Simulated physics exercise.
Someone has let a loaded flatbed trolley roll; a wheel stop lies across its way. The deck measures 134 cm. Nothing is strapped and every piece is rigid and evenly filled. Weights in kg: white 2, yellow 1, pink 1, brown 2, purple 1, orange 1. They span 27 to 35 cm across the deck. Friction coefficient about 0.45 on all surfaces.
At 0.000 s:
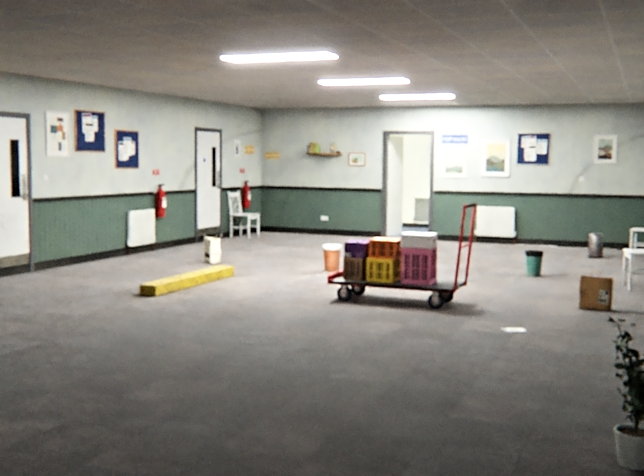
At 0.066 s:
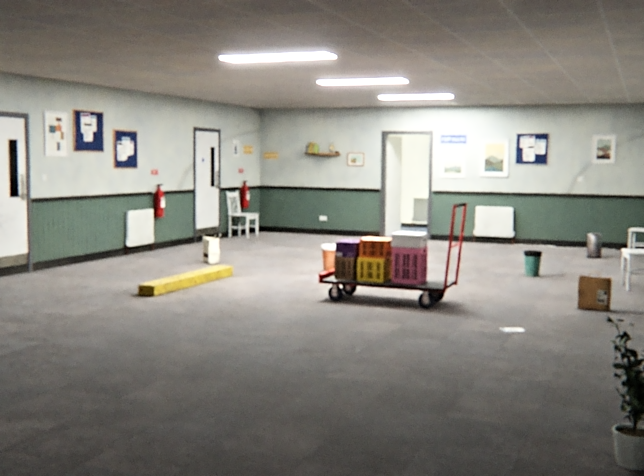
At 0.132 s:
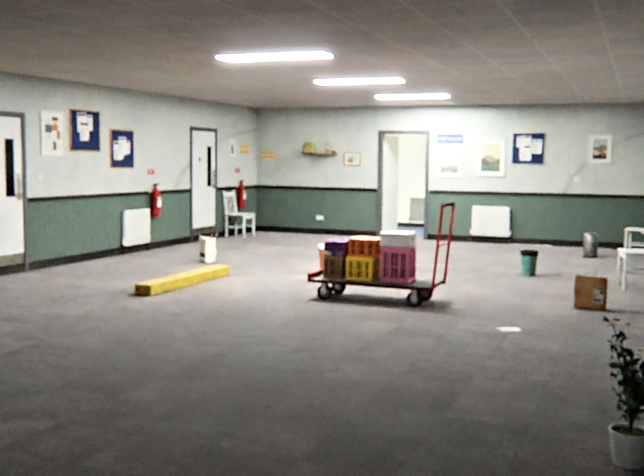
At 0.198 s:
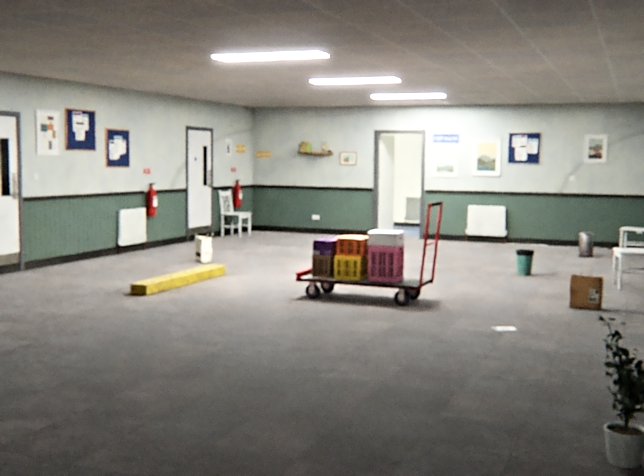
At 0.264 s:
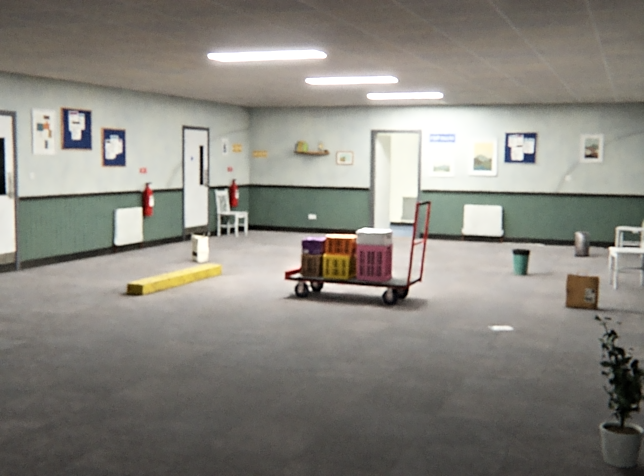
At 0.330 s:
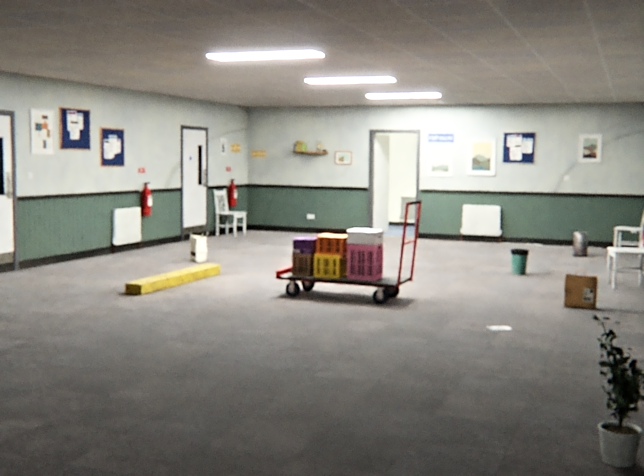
A flatbed trolley with a red handle, loaded with purple, orange, yellow and pink crates, rolls slowly leftward across the grey floor of a green-and-white room, while a yellow block lies on the floor to its left.
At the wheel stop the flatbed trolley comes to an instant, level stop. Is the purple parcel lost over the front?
The purple parcel ends off the deck.
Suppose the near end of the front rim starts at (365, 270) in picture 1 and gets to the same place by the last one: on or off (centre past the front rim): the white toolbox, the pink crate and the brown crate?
In that case white on, pink on, brown on.
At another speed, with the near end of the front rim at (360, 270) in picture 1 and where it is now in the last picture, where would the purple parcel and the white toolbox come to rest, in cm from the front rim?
In that case purple 50 past, white 80 behind.
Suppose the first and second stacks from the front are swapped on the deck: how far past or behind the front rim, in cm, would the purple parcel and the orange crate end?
In that case purple 40 behind, orange 30 past.
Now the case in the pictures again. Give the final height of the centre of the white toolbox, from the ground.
Some 70 cm up.
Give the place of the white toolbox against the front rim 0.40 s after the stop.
About 70 cm behind the rim.
Impact comes at 1.38 s.
After 1.78 s the purple parcel is 4 cm past the rim, tilted 40°, near (175, 240) in the last picture's view.
After 2.18 s the purple parcel is 23 cm past the rim, tilted 150°, near (161, 267) in the last picture's view.
At rest, 2.4 s, past the rim, purple parcel; behind it, white toolbox, yellow crate, pink crate, brown crate and orange crate.
